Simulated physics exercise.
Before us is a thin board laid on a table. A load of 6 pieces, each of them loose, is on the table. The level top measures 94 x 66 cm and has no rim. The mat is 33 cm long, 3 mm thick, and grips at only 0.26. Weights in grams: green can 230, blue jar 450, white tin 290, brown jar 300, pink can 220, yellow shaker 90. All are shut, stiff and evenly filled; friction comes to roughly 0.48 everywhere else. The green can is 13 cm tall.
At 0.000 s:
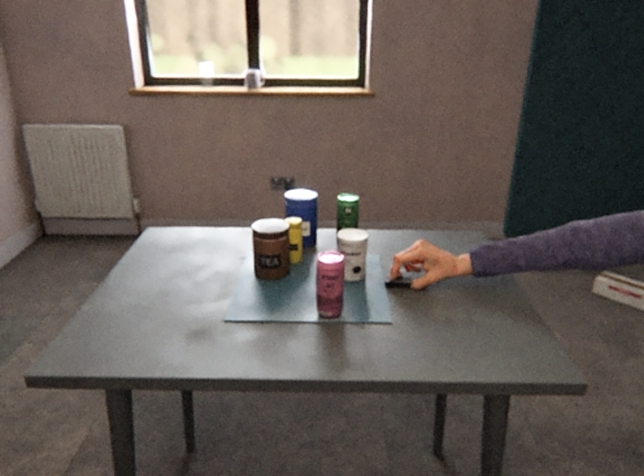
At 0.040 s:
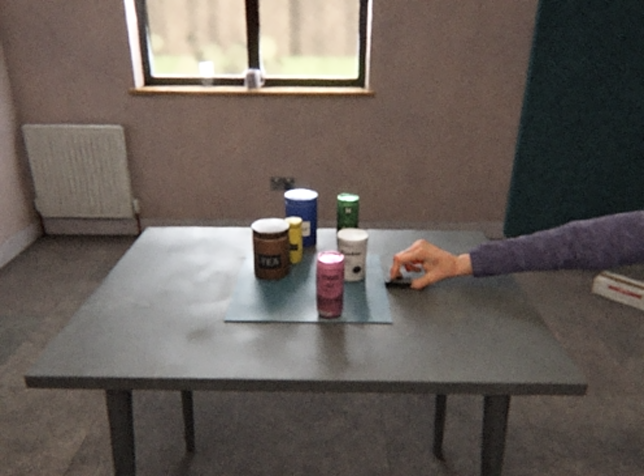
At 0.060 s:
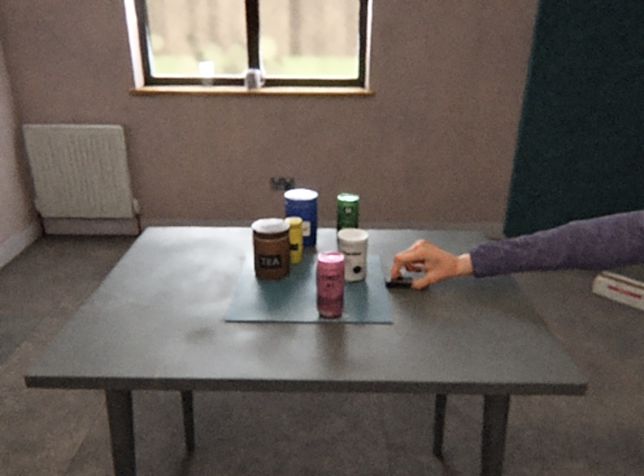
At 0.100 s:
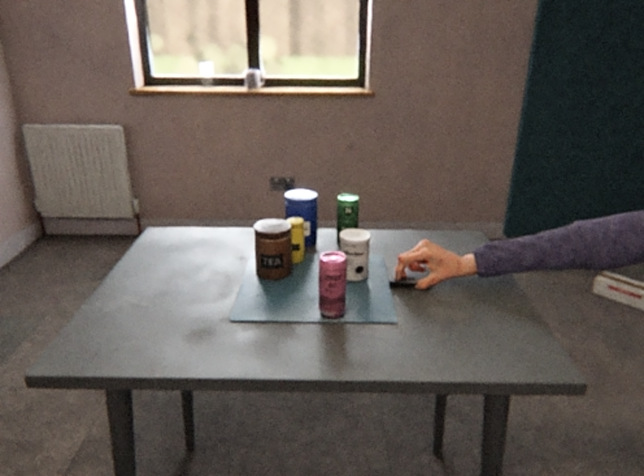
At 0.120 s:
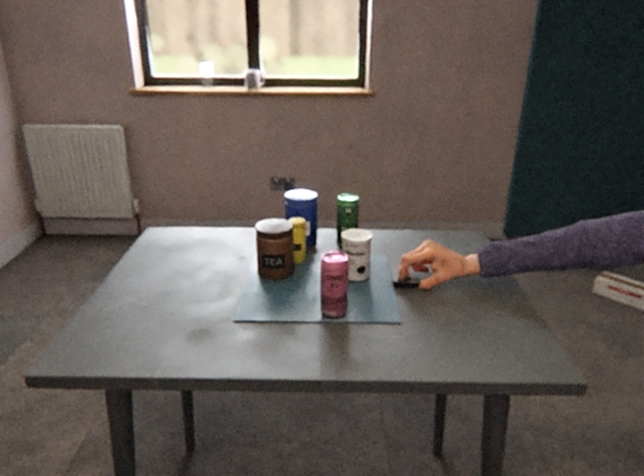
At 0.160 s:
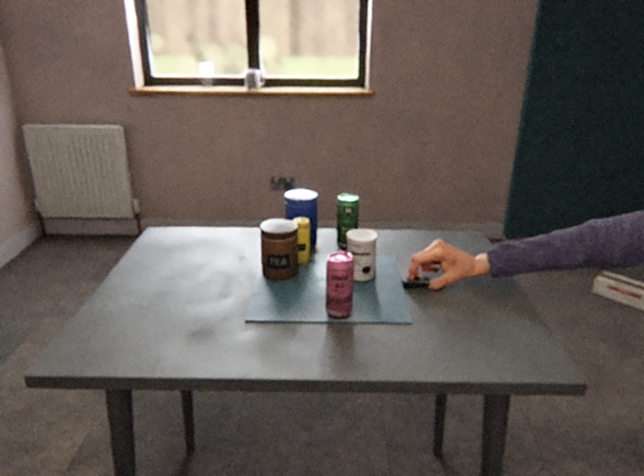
Thin mat lying still, then inching right under a hand's pull with four containers, the blue jar and green can unmoved.
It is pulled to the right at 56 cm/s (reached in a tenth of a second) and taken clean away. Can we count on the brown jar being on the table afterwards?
The brown jar goes over the edge.
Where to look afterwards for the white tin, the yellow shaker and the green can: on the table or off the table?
The white tin finishes off the table; the yellow shaker ends off the table; the green can is still on the table.
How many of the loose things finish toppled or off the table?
That comes to 4.
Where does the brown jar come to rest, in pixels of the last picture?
At about (615, 253).
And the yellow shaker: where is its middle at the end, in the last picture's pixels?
At about (620, 244).
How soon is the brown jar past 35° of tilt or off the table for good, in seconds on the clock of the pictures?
Near 1.2 s.
After 0.46 s, mat pulled 21 cm; brown jar moved 17 cm near (347, 250); white tin moved 18 cm; pink can moved 17 cm.
After 0.76 s, mat pulled 38 cm; brown jar moved 34 cm near (421, 251); white tin moved 35 cm; pink can moved 34 cm.
After 1.06 s, mat pulled 54 cm; white tin and pink can now off the table; brown jar moved 51 cm near (495, 252); yellow shaker moved 51 cm.
After 1.36 s, mat pulled 71 cm; brown jar and yellow shaker now off the table.
In the end (2.0 s), off the table, white tin, brown jar, pink can and yellow shaker; the other 2 under 6 cm from the start. At the end, from the last picture's camera, brown jar near (614, 253).
